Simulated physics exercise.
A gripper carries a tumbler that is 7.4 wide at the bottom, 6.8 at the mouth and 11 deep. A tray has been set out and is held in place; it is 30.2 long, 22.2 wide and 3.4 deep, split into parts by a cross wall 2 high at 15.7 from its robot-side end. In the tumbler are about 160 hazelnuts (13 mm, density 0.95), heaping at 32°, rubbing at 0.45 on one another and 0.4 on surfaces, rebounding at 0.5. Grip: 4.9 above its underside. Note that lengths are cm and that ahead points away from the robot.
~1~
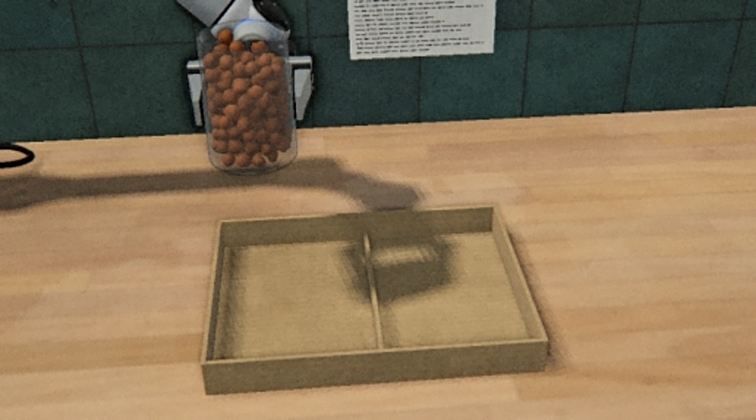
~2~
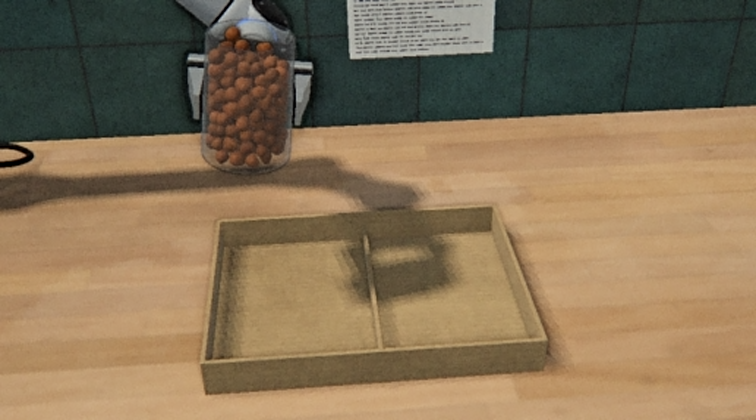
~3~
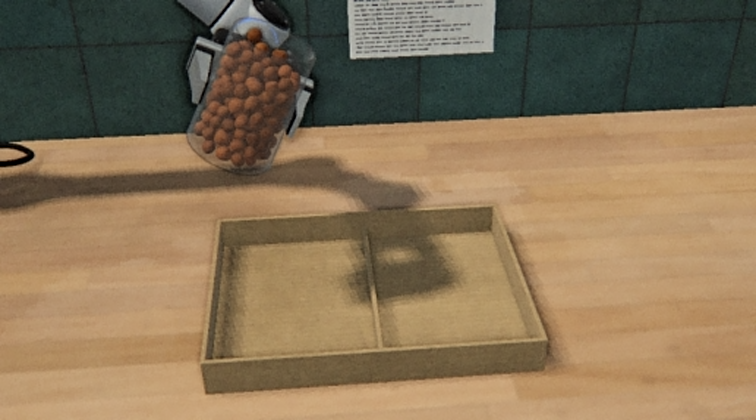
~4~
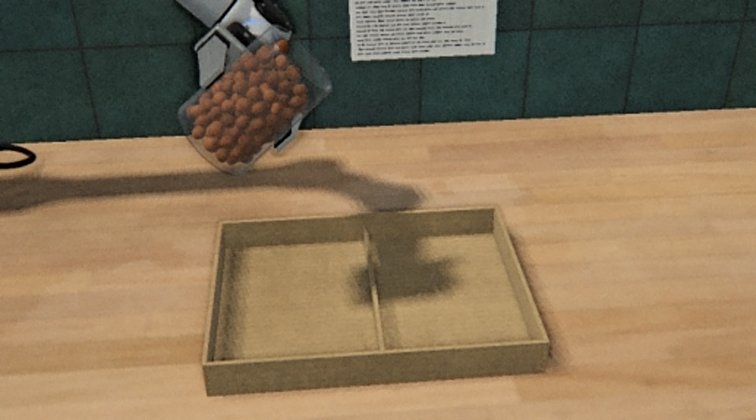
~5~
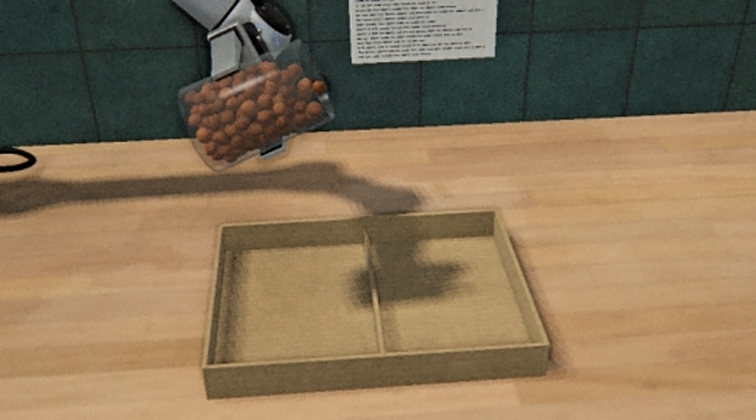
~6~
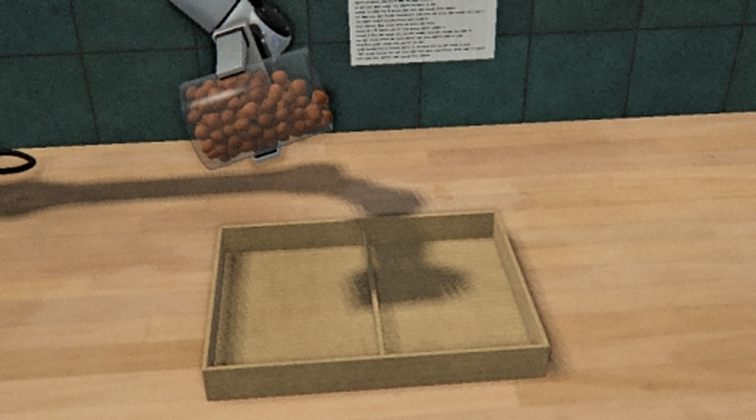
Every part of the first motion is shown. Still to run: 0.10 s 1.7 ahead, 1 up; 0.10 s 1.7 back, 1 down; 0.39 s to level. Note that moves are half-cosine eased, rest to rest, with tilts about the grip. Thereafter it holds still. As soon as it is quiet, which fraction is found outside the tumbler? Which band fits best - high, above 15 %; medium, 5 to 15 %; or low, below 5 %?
Medium, 5 to 15 %.
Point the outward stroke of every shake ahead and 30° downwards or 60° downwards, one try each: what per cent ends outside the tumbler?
It comes to around 0 per cent on the first try and around 0 per cent on the second.
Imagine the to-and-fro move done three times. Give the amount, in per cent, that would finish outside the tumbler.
Expected share: About 25 %.
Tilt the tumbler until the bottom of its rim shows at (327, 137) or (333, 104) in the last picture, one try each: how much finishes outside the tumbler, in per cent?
Roughly 20 and 0 percent.
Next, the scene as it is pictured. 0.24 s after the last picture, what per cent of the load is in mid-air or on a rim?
It amounts to roughly 5 in a hundred.
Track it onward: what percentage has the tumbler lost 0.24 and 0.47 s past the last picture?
Estimates in order: Close to 5, close to 5.
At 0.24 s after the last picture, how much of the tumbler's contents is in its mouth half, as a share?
Share in the mouth half: About 45 %.
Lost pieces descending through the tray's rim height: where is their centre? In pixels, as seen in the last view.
Close to pixel (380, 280).
Then, 0.24 s later, tilted 72° forward, highest piece 26 above the table; 153 in the tumbler, 8 in flight or on a rim.
Then, 0.47 s later, tilted 15° forward, highest piece 28 above the table; 149 in the tumbler, 6 in the far-side part, 4 in the robot-side part, 2 in flight or on a rim.
Then, 0.79 s later, level, highest piece 28 above the table; 149 in the tumbler, 7 in the far-side part, 5 in the robot-side part.
Then, 1.84 s later, level, highest piece 28 above the table; 149 in the tumbler, 7 in the far-side part, 5 in the robot-side part.
At rest, 149 in the tumbler, 7 in the far-side part, 5 in the robot-side part. That is 7 % outside the tumbler.
